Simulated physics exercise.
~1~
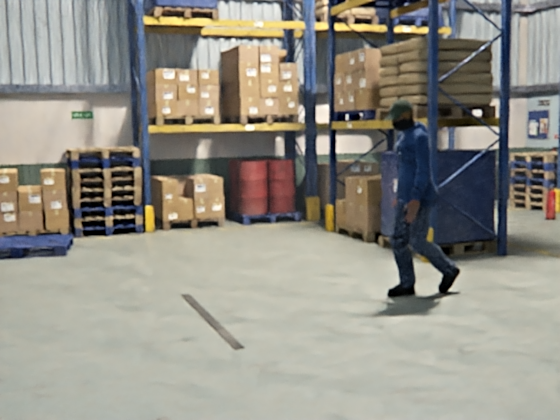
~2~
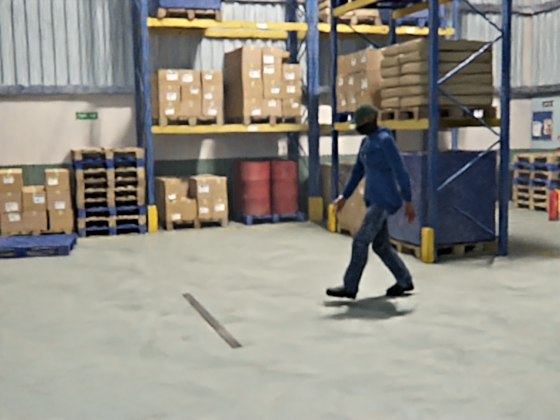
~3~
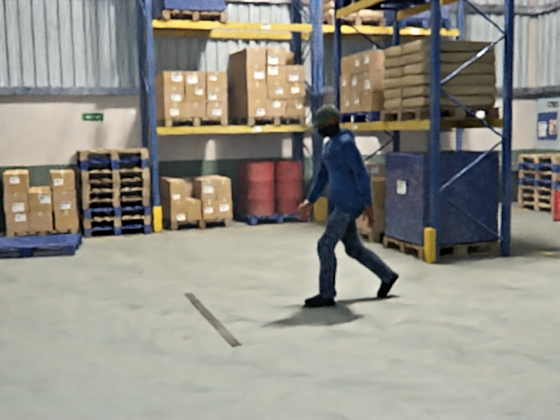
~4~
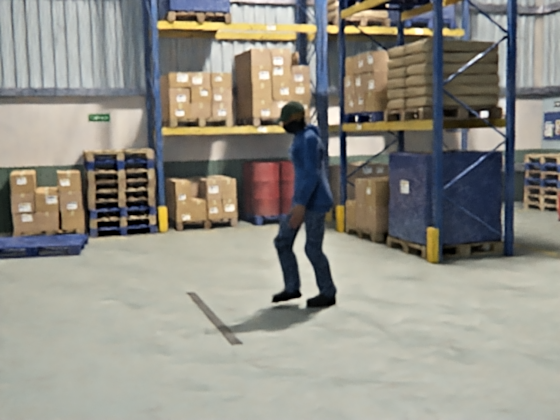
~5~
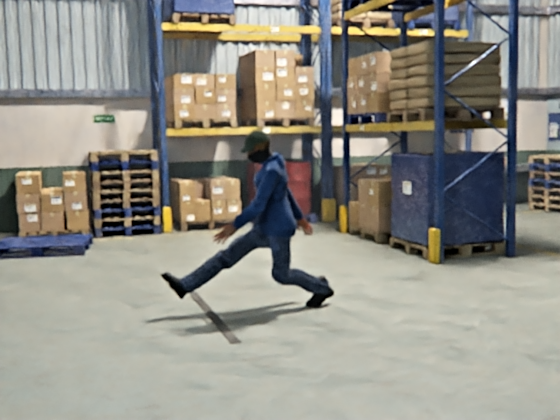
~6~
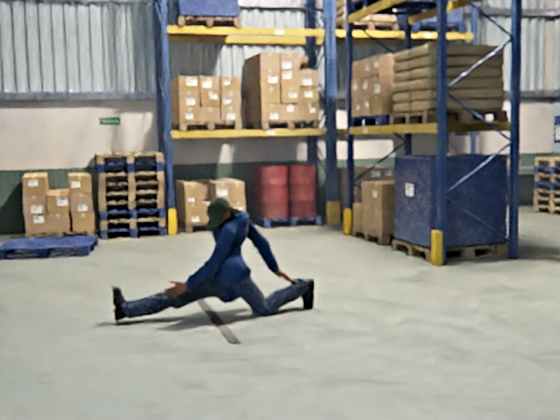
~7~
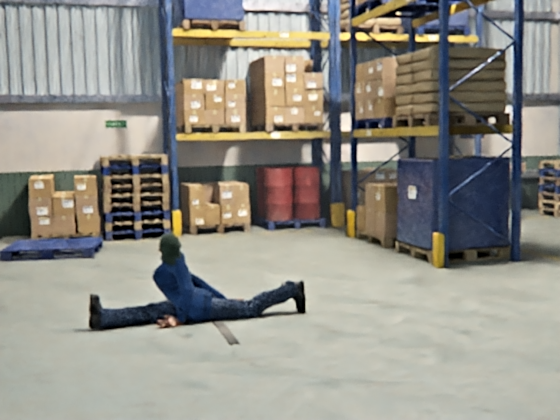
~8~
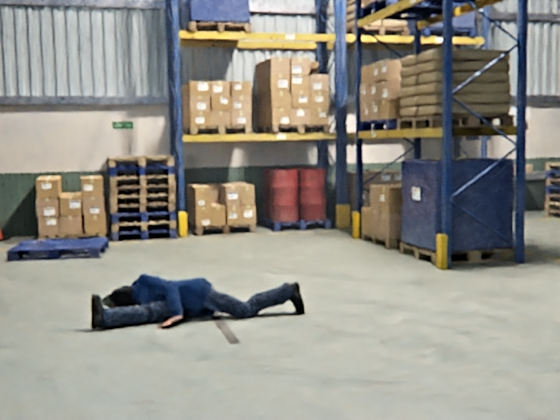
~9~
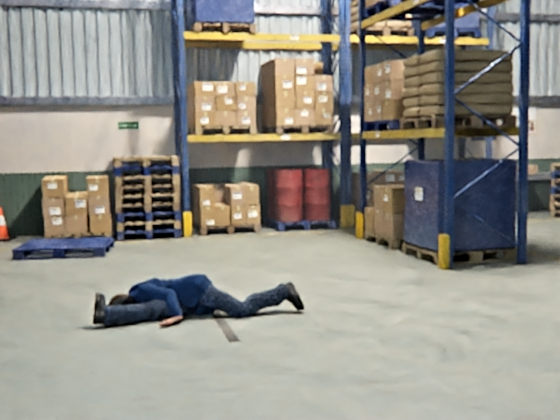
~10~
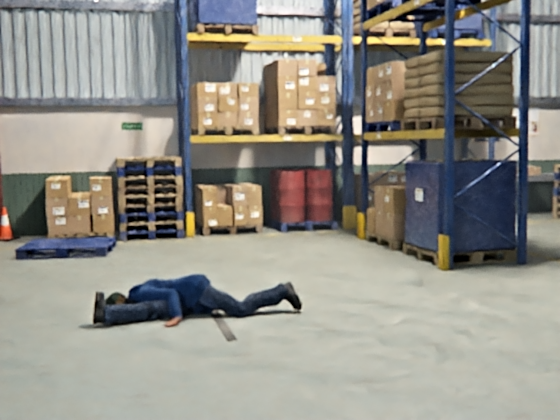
A person strides left across a warehouse, drops into a split, and slumps face-down across a black strip.
